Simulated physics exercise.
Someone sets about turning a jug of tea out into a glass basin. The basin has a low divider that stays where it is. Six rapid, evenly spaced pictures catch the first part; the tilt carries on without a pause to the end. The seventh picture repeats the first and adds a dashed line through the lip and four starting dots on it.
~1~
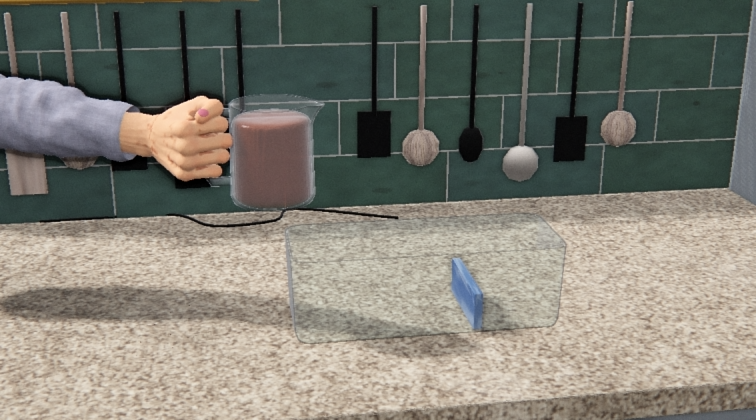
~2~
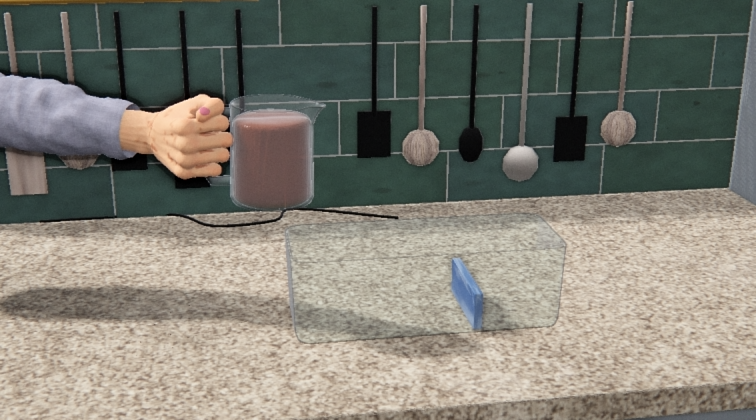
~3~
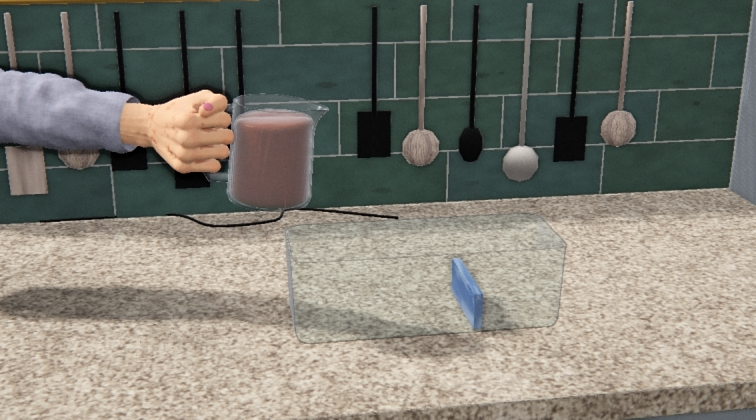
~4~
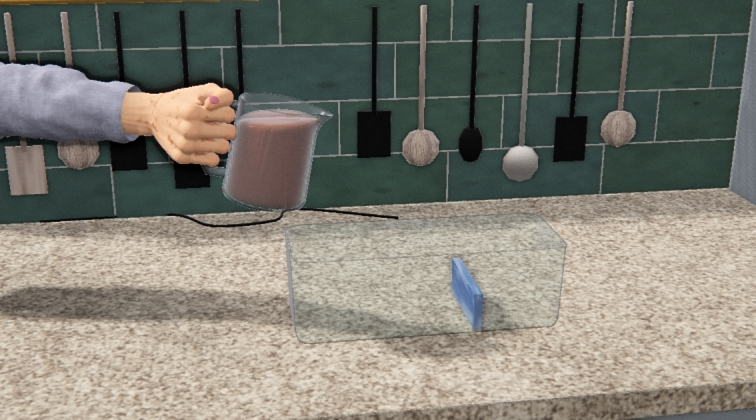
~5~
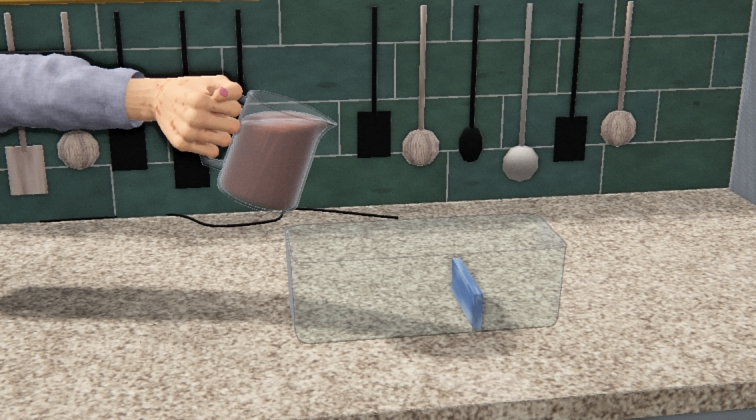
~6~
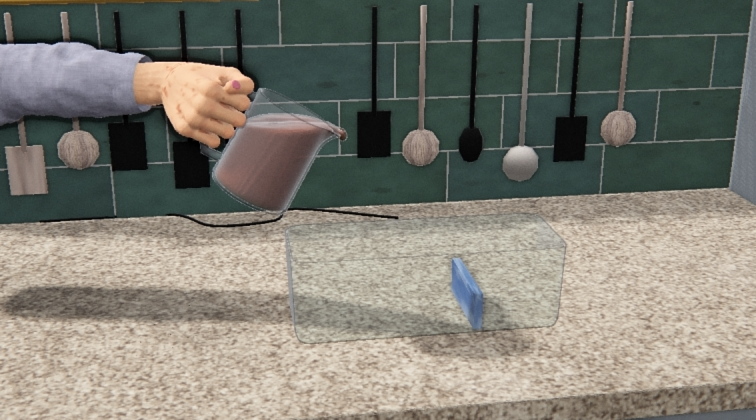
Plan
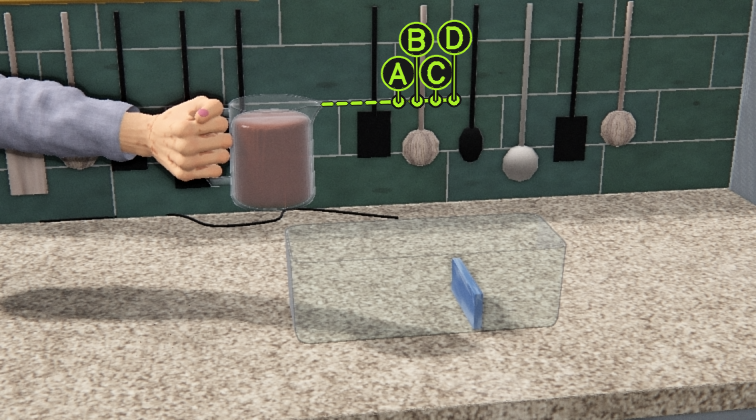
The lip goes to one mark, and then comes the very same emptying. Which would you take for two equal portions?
It is B.
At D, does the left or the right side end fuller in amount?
The right side.
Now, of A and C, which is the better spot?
Spot C.
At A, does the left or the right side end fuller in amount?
The left one.
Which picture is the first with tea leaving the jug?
Picture 6.
On the marked copy, A at (398, 101); B at (417, 101); C at (435, 100); D at (454, 99).
If A is chosen, about 86 % ends left of the wall and 12 % right of it.
If B is chosen, about 49 % ends left of the wall and 50 % right of it.
If C is chosen, about 23 % ends left of the wall and 76 % right of it.
If D is chosen, about 11 % ends left of the wall and 87 % right of it.
